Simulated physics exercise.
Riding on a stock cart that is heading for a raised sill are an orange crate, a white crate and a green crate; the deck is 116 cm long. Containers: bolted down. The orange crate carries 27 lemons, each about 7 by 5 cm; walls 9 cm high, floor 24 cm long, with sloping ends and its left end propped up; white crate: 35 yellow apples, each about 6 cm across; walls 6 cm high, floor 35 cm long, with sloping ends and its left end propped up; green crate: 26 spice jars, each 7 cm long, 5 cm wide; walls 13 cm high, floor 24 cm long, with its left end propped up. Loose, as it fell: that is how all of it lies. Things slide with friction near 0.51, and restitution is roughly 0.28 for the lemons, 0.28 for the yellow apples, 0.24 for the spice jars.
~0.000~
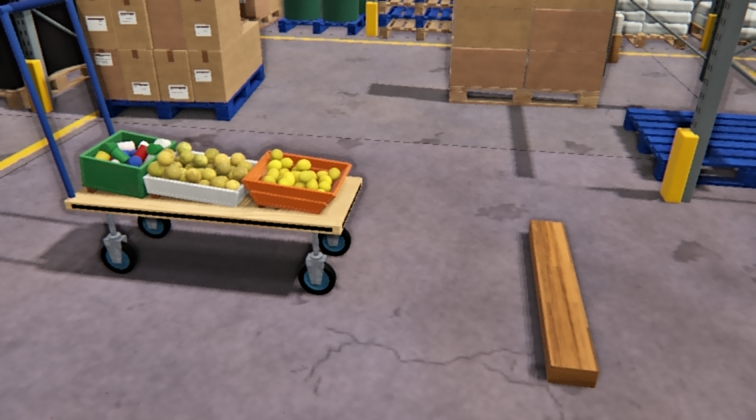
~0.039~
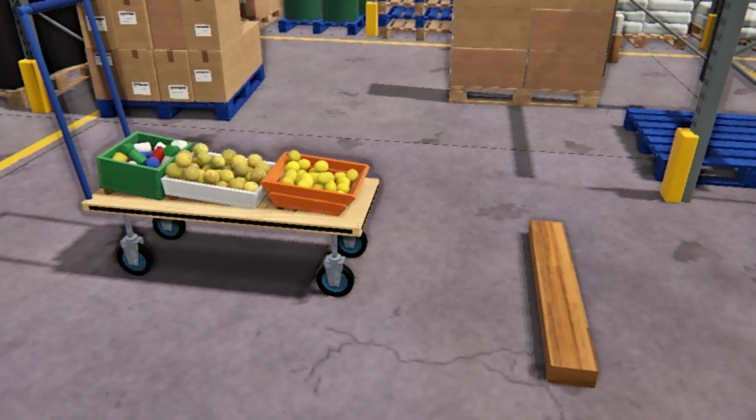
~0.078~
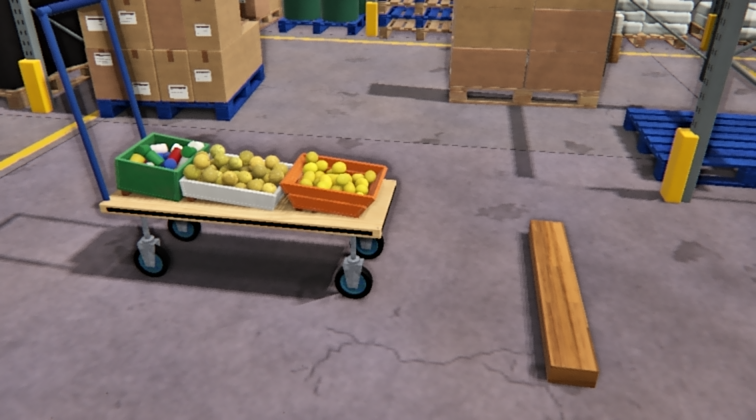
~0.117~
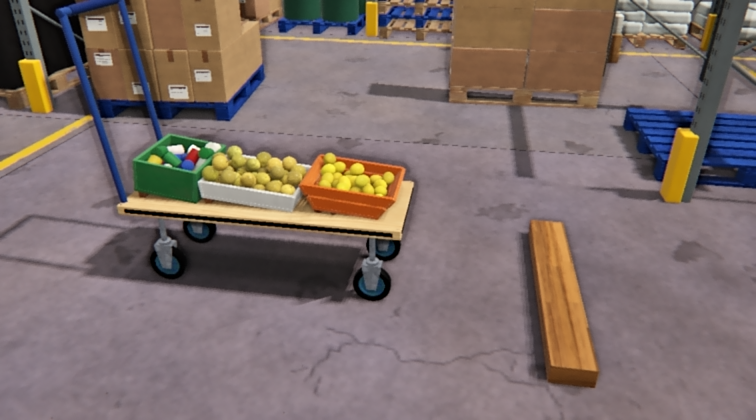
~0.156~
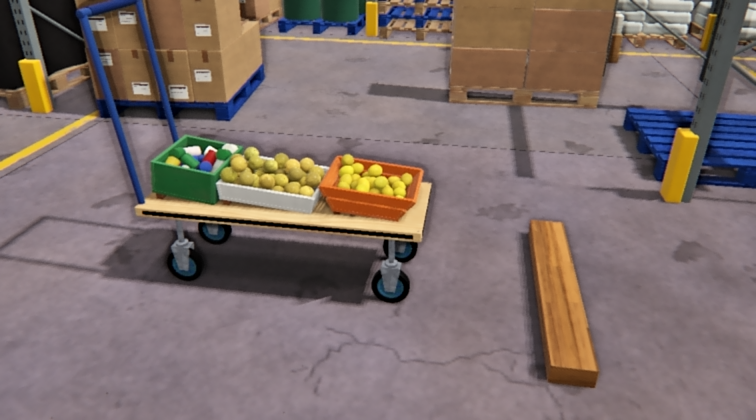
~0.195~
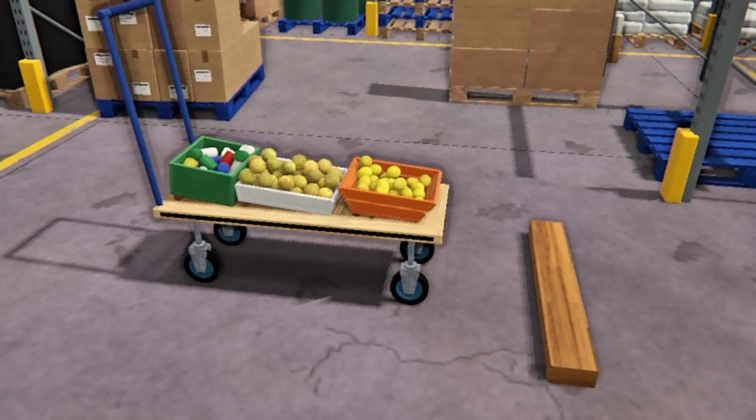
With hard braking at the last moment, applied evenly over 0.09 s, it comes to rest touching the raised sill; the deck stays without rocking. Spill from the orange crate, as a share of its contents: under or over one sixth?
What gets out remains below a sixth.
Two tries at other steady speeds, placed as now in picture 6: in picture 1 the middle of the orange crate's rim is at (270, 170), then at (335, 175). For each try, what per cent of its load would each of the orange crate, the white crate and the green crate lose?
For the orange crate it's 20 % and then 0 %, for the white crate 20 % and then 0 %, and for the green crate 10 % and then 0 %.
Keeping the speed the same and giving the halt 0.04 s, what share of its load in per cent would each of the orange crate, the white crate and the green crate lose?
With that change, orange crate 10 per cent, white crate 20 per cent, green crate 0 per cent.
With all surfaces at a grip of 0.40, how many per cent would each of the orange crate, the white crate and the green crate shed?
You'd see orange crate shed 10 percent, white crate shed 20 percent, and green crate shed 0 percent.
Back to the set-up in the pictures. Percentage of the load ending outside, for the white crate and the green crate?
Roughly: White crate 15 %, green crate 10 %.
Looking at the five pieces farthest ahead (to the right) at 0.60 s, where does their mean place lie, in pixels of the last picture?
Mean position approx. (543, 194).
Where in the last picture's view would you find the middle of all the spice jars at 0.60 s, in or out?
Roughly (328, 176).
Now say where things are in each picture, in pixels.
In the first frame (we follow the rim corner now nearest the camera), orange crate at (334, 194); white crate at (235, 192); 84 cm still to roll; nothing out yet.
In the second frame, orange crate at (353, 195); white crate at (254, 193); 76 cm still to roll.
In the third frame, orange crate at (373, 197); white crate at (273, 195); 68 cm still to roll.
In the fourth frame, orange crate at (393, 199); white crate at (292, 196); 61 cm still to roll.
In the fifth frame, orange crate at (414, 200); white crate at (311, 198); 53 cm still to roll.
In the sixth frame, orange crate at (434, 202); white crate at (331, 200); 45 cm still to roll; nothing out yet.
After 0.38 s, braking starts.
After 0.48 s, 0 of 27 out of the orange crate, 0 of 35 out of the white crate and 0 of 26 out of the green crate.
After 0.60 s, 0 of 27 out of the orange crate, 3 of 35 out of the white crate and 2 of 26 out of the green crate.
After 0.82 s, 1 of 27 out of the orange crate, 5 of 35 out of the white crate and 2 of 26 out of the green crate.
Final count (at 1.33 s), 1 of 27 out of the orange crate, 6 of 35 out of the white crate and 2 of 26 out of the green crate. Asked share, 1 of 27, 4 per cent.
